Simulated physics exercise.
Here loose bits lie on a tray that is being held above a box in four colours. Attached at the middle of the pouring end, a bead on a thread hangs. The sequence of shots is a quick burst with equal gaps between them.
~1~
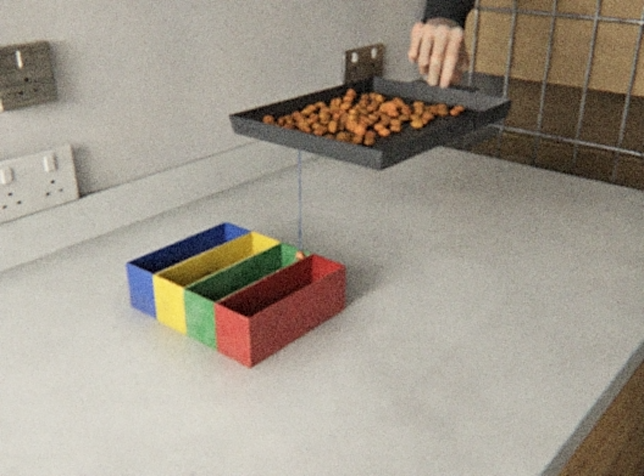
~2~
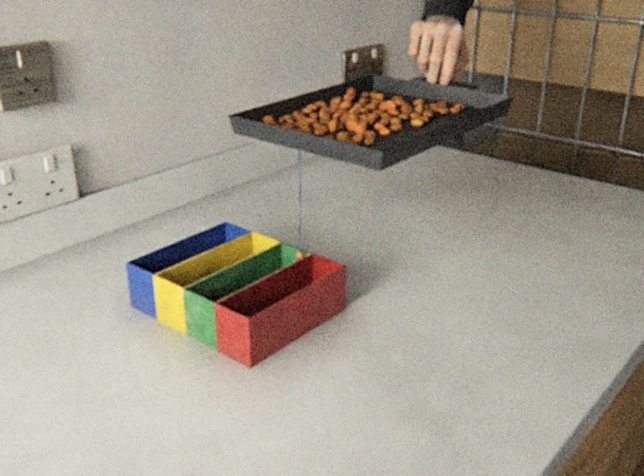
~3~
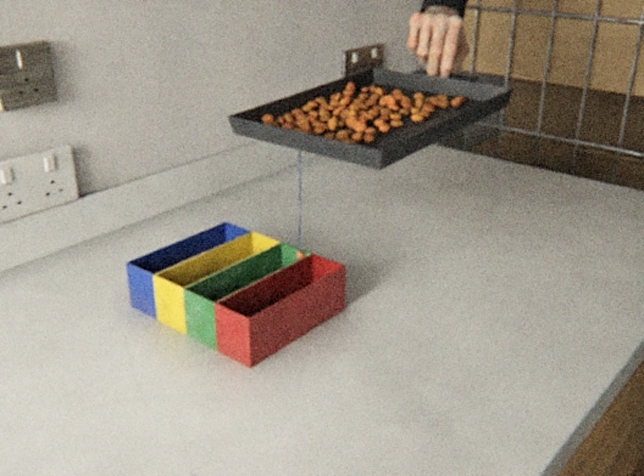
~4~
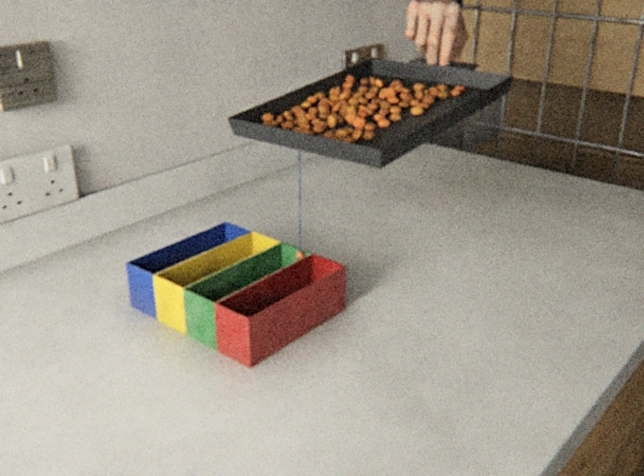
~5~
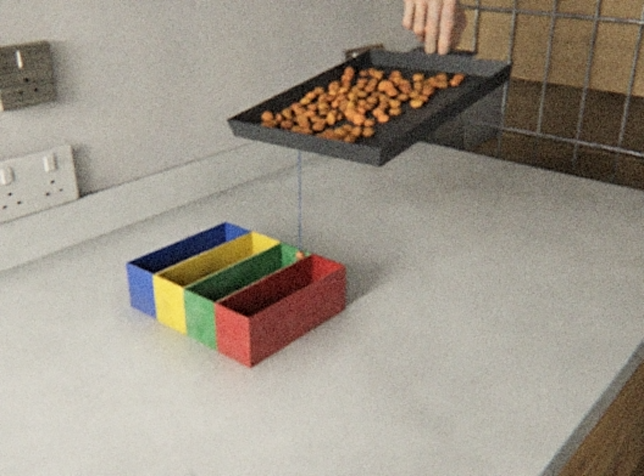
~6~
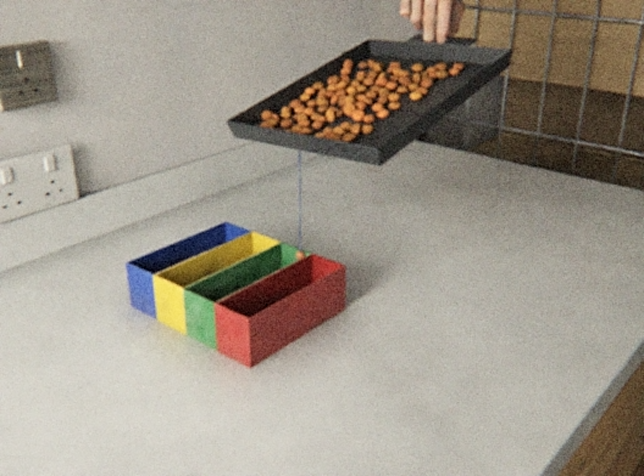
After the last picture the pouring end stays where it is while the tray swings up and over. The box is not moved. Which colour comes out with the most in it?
Fullest: The yellow cell.
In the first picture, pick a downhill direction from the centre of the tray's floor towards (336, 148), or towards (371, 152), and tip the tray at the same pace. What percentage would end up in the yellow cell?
Around 0 per cent first, around 0 per cent next.
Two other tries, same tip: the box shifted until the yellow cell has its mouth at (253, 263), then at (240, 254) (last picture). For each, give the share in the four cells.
You'd get 100 per cent first and 100 per cent second.
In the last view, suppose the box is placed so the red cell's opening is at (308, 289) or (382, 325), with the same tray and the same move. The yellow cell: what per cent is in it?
About 30 per cent, then about 10 per cent.
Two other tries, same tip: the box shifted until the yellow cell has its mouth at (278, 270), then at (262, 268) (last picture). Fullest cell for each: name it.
Taking the two placings in order, you'd get the blue cell and then blue.
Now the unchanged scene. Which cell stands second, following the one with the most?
Runner-up - the green one.
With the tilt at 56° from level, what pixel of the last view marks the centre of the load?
Roughly at (294, 96).
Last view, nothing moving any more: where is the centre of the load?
Last view, resting centre - approx. (224, 312).
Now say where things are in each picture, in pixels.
Corners of the pouring end near (233, 115) and (381, 150), level; middle of the load near (356, 116), bits of cat kibble; bead on its thread near (300, 255); blue cell near (142, 286); yellow cell near (170, 300); green cell near (200, 315); red cell near (233, 331), in the first picture.
Corners of the pouring end near (233, 115) and (381, 150), level; middle of the load near (356, 115), in the second picture.
Corners of the pouring end near (233, 116) and (381, 149), tipped barely, lowest at the left corner; middle of the load near (356, 111), in the third picture.
Corners of the pouring end near (232, 117) and (380, 148), tipped a little, lowest at the left corner; middle of the load near (355, 106), in the fourth picture.
Corners of the pouring end near (231, 119) and (379, 147), tipped a little, lowest at the left corner; middle of the load near (355, 100), in the fifth picture.
Corners of the pouring end near (231, 120) and (378, 146), tipped a little, lowest at the left corner; middle of the load near (354, 95); blue cell near (142, 286); yellow cell near (170, 300); green cell near (200, 315); red cell near (233, 331), in the sixth picture.
Shortly afterwards, tray tipped steeply; the whole lot on the tray.
Next, tray tipped right over; near a third on the tray; a little in the yellow cell; a little in the green cell; a little in the red cell; only a few in the blue cell; near a third falling or outside the box.
Some moments later, tray tipped past a quarter turn; near half in the yellow cell; near a quarter in the green cell; near a quarter in the red cell; only a few in the blue cell; a little falling or outside the box.
In the end, tray tipped past a quarter turn; near half in the yellow cell; near a quarter in the green cell; near a quarter in the red cell; only a few in the blue cell; a little outside the box.
